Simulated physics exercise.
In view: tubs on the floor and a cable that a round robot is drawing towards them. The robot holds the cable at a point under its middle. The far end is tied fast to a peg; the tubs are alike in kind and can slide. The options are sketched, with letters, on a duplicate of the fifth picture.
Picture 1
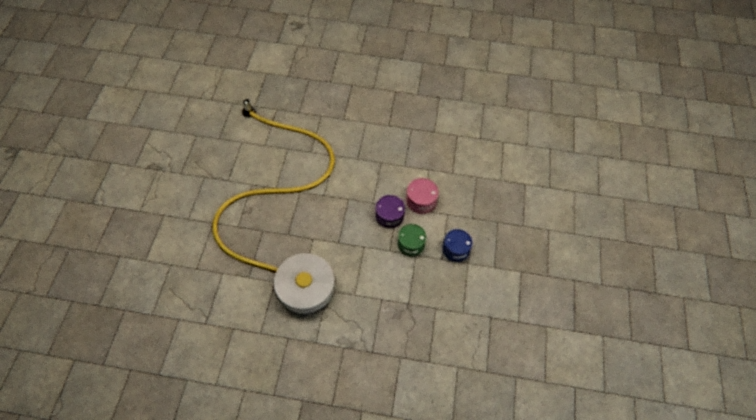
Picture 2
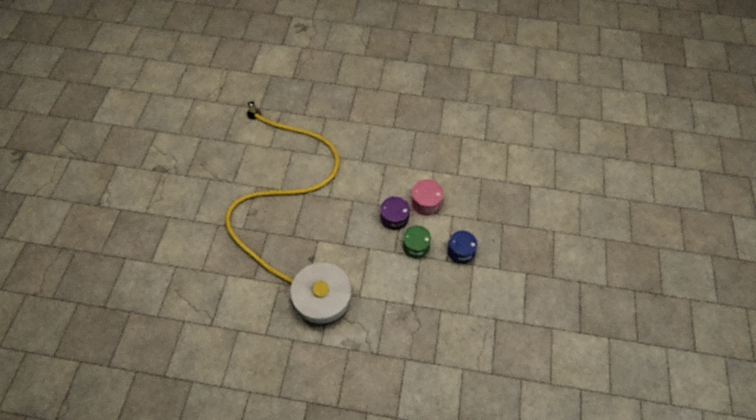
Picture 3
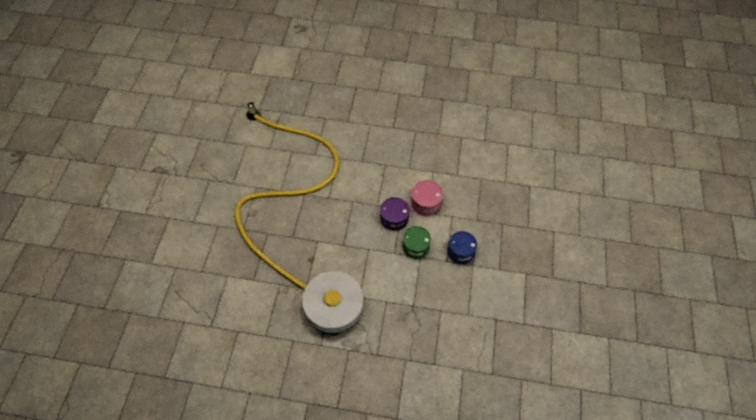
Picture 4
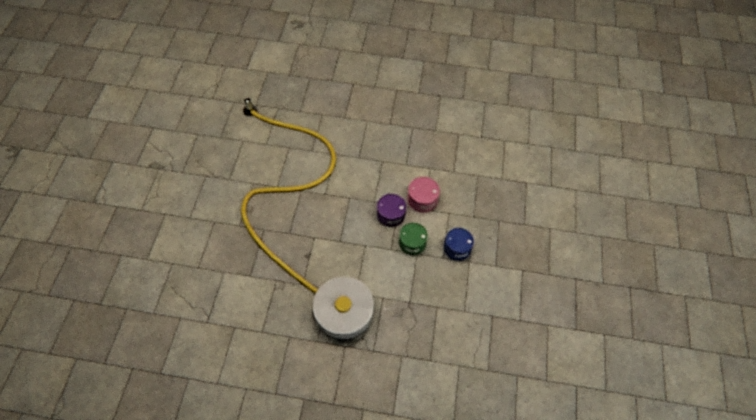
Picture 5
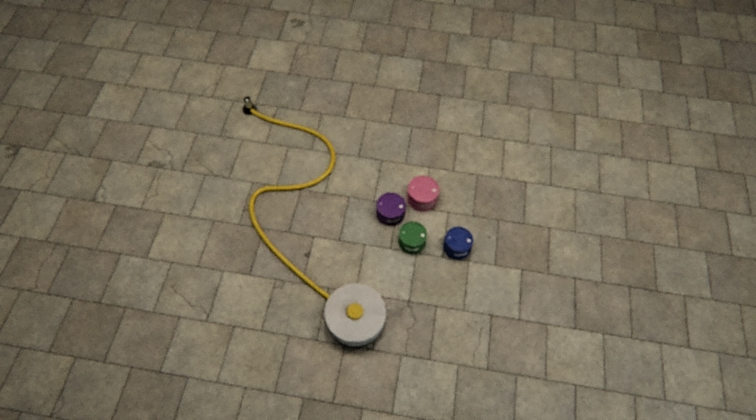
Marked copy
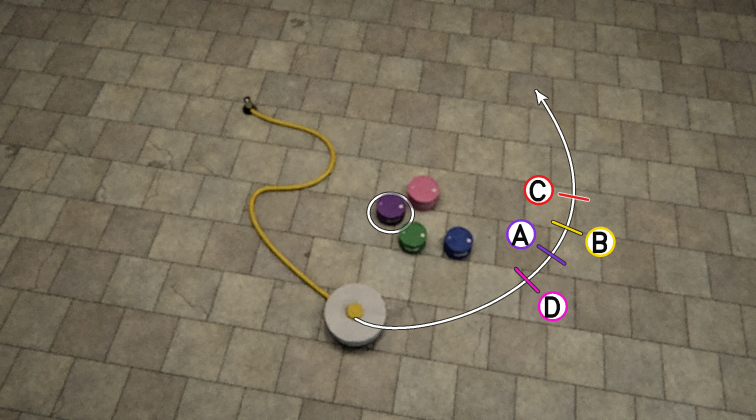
White round robot sliding down and to the right across paving, pulling a curved yellow cable beside four motionless coloured tubs.
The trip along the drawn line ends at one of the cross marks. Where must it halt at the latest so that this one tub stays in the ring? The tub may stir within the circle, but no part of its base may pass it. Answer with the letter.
Stop at B.
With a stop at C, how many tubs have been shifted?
Four.
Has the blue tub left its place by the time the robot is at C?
Yes.
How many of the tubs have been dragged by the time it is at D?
The count is none.
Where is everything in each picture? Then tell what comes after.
Peg (248, 107); green tub (412, 240); purple tub (390, 211), in the first frame.
Robot (322, 293); pink tub (427, 197), in the second frame.
Robot (333, 302); peg (252, 110), in the third frame.
Robot (344, 308); purple tub (391, 210), in the fourth frame.
Robot (355, 315); blue tub (458, 243); peg (249, 104); green tub (413, 238), in the fifth frame.
On the marked copy, A at (552, 255); B at (567, 228); C at (574, 197); D at (527, 280); the ring at (391, 213); the route from (356, 319) via (554, 252) to (536, 91).
With B. Early on, robot (449, 317); purple tub (391, 209).
Further on, robot (529, 276); purple tub (391, 209).
At the end, robot (570, 223); green tub (422, 224); purple tub (391, 209); blue tub (459, 232); the purple tub is still in its ring.
As for the rest, A is safe but short; C drags the ringed tub to (401, 197); D is safe but short.
